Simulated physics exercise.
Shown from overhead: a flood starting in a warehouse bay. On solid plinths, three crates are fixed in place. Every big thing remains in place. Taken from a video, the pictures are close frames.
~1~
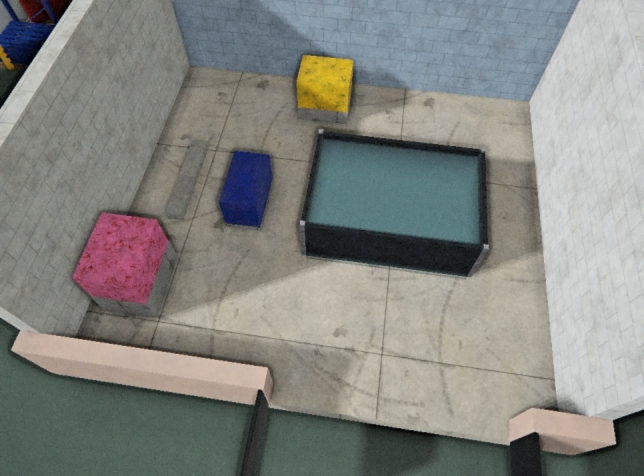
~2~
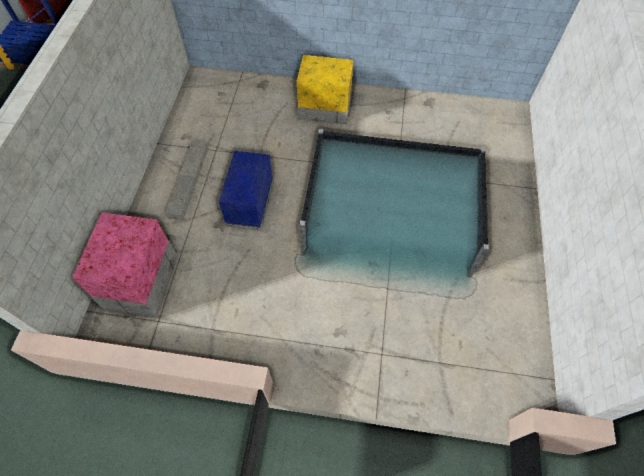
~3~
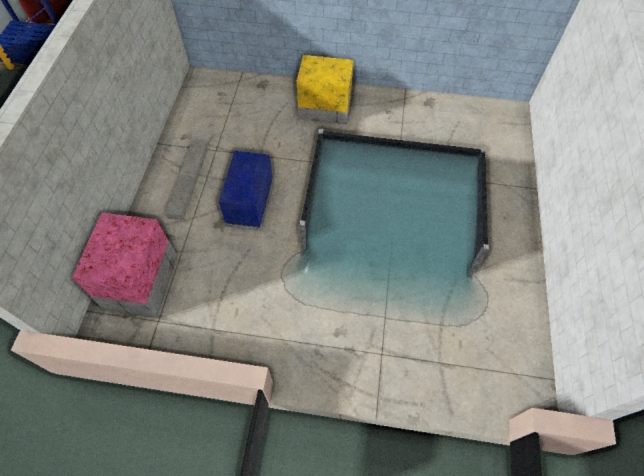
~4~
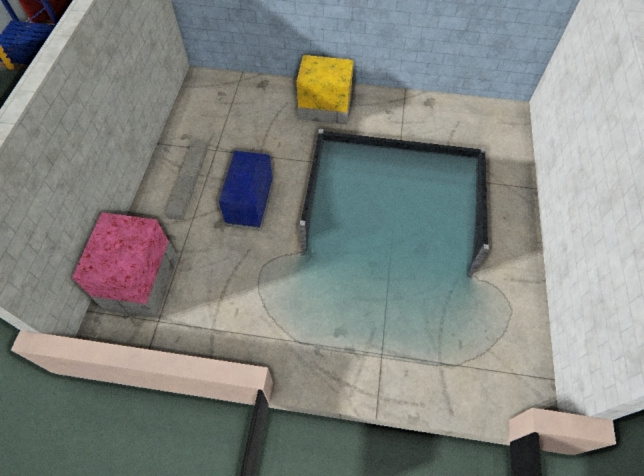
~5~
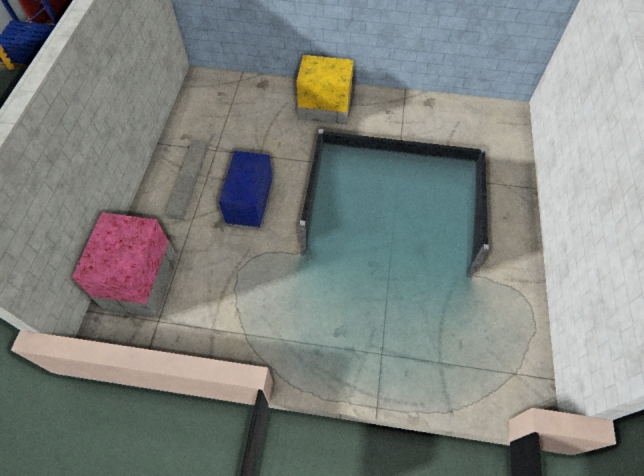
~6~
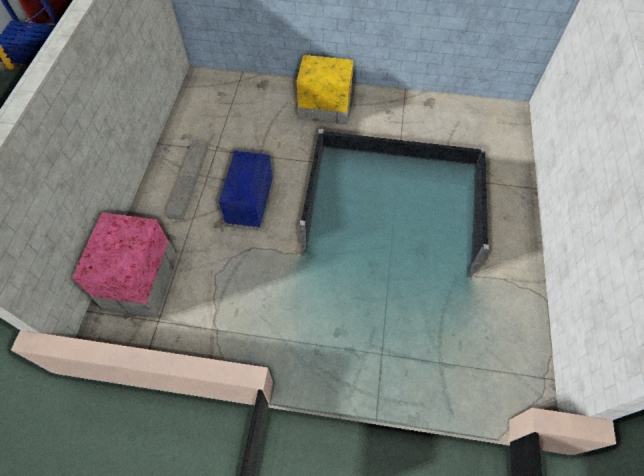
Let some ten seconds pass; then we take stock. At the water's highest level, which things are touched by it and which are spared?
In the end the blue crate never gets touched by the water, the pink crate never gets touched by the water, the yellow crate never gets touched by the water.
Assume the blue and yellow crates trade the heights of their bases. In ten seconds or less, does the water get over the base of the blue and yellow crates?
After ten seconds the blue crate is unaffected, and the yellow crate is unaffected.
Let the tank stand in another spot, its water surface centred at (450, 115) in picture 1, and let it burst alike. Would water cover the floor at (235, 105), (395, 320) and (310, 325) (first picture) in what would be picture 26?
Taking the three spots in order: Bare, swamped, swamped.
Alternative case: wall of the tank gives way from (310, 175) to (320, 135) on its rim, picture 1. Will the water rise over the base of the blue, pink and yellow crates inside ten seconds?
In my view the blue crate gets reached; as for the pink crate, it is never reached; the yellow crate is never reached.
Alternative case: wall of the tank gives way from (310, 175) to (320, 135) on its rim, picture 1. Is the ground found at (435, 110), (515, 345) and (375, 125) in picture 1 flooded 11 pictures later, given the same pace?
Order as asked: Untouched, untouched, untouched.
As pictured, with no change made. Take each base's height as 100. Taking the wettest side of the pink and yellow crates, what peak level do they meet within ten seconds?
Roughly 40 percent, then 20 percent.
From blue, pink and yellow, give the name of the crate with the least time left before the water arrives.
Answer: That's the pink one.
A moment on, water covers 30 % of the floor; the blue crate not reached, the pink crate water round its plinth, the yellow crate not reached.
Next, water covers 35 % of the floor; the blue crate not reached, the pink crate water round its plinth, the yellow crate not reached.
Then, water covers 45 % of the floor; the blue crate water round its plinth, the pink crate water round its plinth, the yellow crate not reached.
Later, water covers 65 % of the floor; the blue crate water round its plinth, the pink crate water round its plinth, the yellow crate not reached.
In the end, water covers 85 % of the floor; the blue crate stayed above the water, the pink crate stayed above the water, the yellow crate stayed above the water.
